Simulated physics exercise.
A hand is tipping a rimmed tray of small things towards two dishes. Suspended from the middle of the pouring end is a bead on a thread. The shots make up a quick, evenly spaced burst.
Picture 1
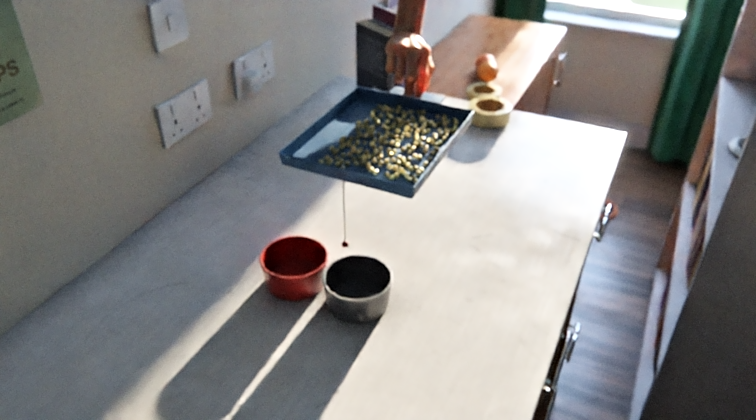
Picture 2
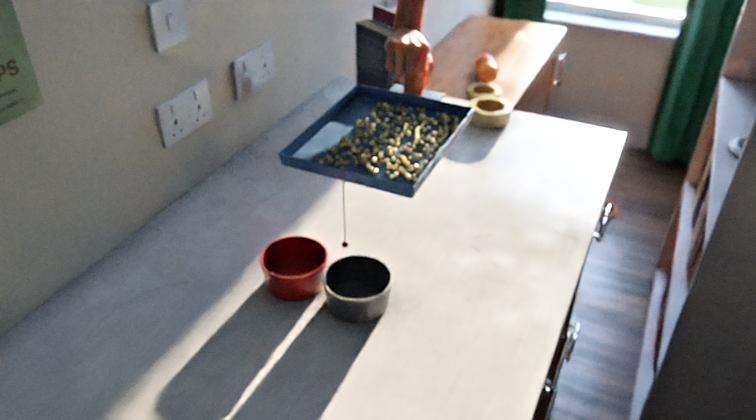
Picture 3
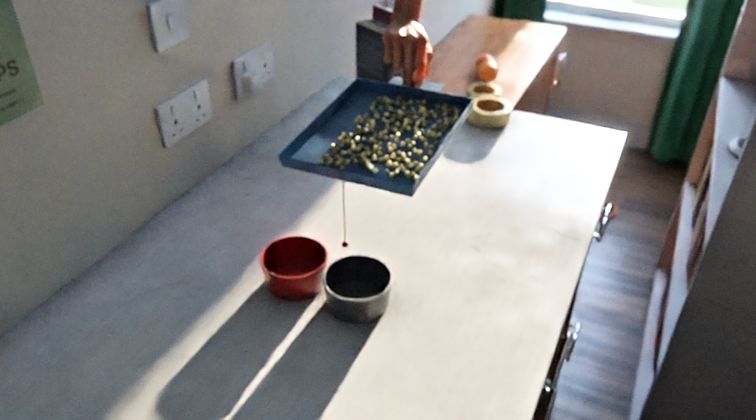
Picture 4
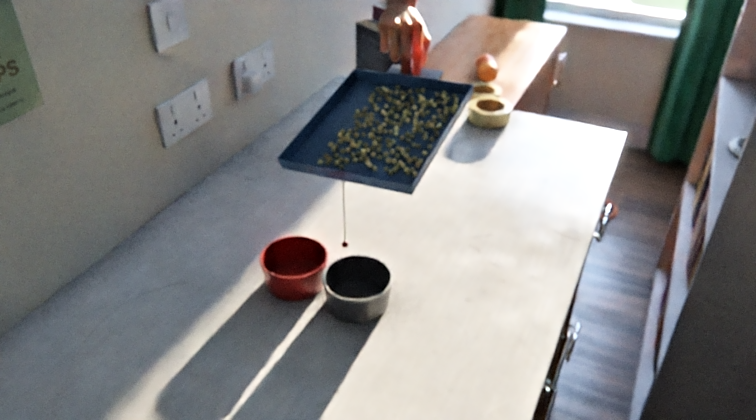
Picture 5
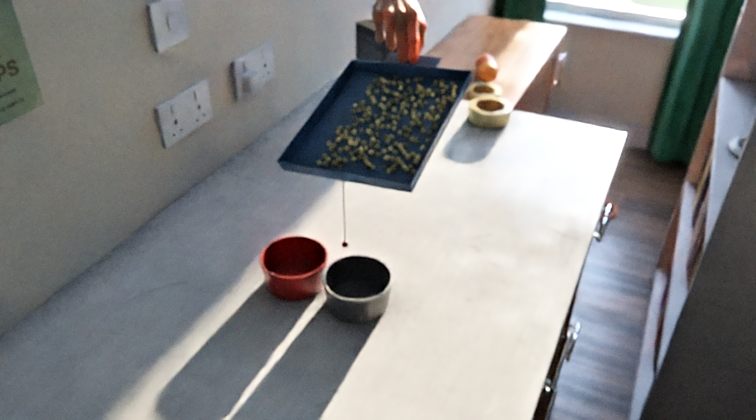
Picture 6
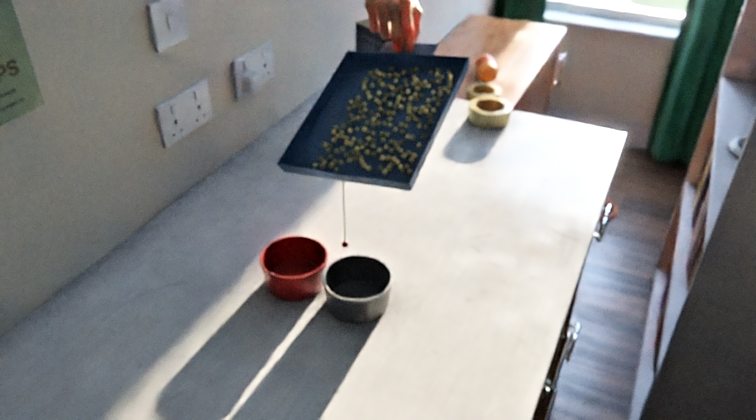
A hand holds a blue rimmed tray of small greenish beans above a red dish and a grey dish, at first nearly level. It gradually raises the far edge, tilting the tray more steeply towards the dishes, and by the end the beans are spread more widely across it.
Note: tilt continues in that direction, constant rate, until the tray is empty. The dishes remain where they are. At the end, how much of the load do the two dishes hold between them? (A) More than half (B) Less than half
Option A: More than half.
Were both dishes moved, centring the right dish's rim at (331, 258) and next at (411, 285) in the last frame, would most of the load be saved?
The bulk of it and then Short of half.
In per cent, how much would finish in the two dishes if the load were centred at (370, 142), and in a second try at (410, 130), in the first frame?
First case: Around 60 %; second case: Around 60 %.
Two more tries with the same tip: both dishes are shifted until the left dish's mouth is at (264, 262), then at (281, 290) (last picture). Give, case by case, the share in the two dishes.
The first position comes out at 40 per cent, the other at 10 per cent.
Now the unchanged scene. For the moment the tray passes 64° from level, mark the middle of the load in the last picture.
Near (313, 171).
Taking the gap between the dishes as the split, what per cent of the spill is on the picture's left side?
That's about 90 per cent of the spill.
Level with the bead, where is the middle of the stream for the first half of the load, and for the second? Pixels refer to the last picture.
Starting near (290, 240), moving on to near (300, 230).
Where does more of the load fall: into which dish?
Note: Fuller is the one placed left.
Just after the last frame, tray tipped steeply; the larger part on the tray; just a few in the left dish; about a tenth in the air.
A moment on, tray tipped past a quarter turn; roughly two thirds on the tray; roughly a quarter in the left dish; about a tenth outside both; about a tenth in the air.
Further on, tray tipped past a quarter turn; just a few in the right dish; roughly two thirds in the left dish; roughly a third outside both.
When it is over, tray tipped past a quarter turn; just a few in the right dish; roughly two thirds in the left dish; roughly a third outside both.
